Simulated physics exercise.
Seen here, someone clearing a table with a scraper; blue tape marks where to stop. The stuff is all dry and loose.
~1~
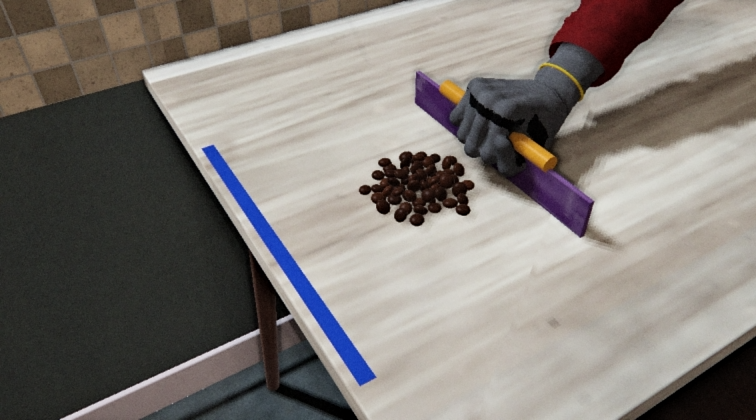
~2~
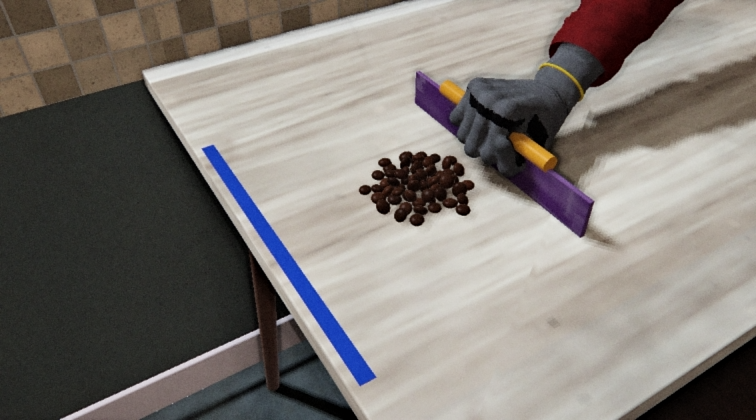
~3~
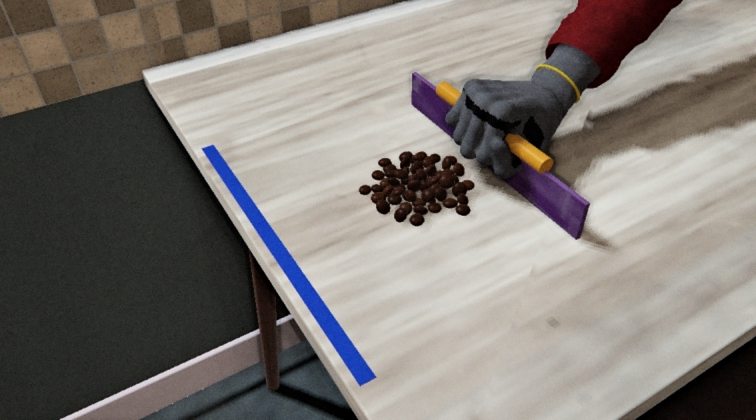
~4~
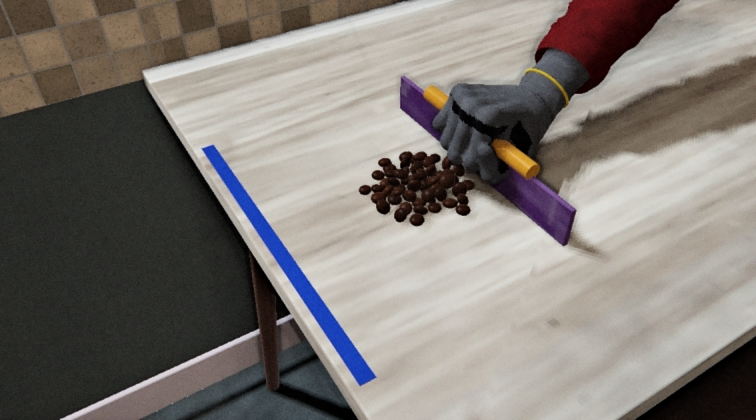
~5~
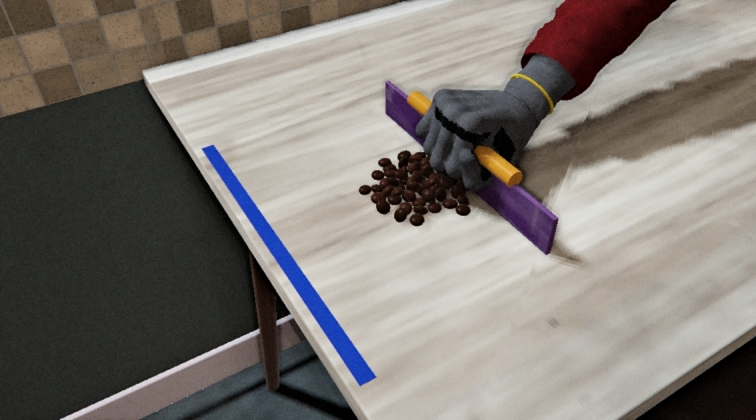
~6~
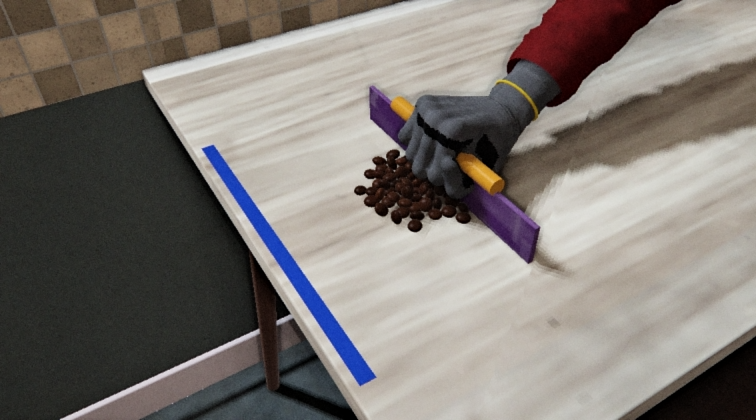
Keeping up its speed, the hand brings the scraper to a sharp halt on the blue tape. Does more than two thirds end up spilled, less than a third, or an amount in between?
Above two thirds.
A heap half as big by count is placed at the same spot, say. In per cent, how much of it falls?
That works out to something like 100 percent.
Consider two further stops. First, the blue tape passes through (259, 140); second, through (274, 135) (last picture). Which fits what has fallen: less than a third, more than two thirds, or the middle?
Taking the two placings in order, the share is under a third and then under a third.
Just after the last frame, scraper still moving, near (355, 180); heap all on the table, its front near (287, 239).
A moment on, scraper stopped at the blue tape; heap the larger part over the edge.
Further on, scraper stopped at the blue tape; heap every one over the edge.
When it is over, scraper stopped at the blue tape; heap every one over the edge.
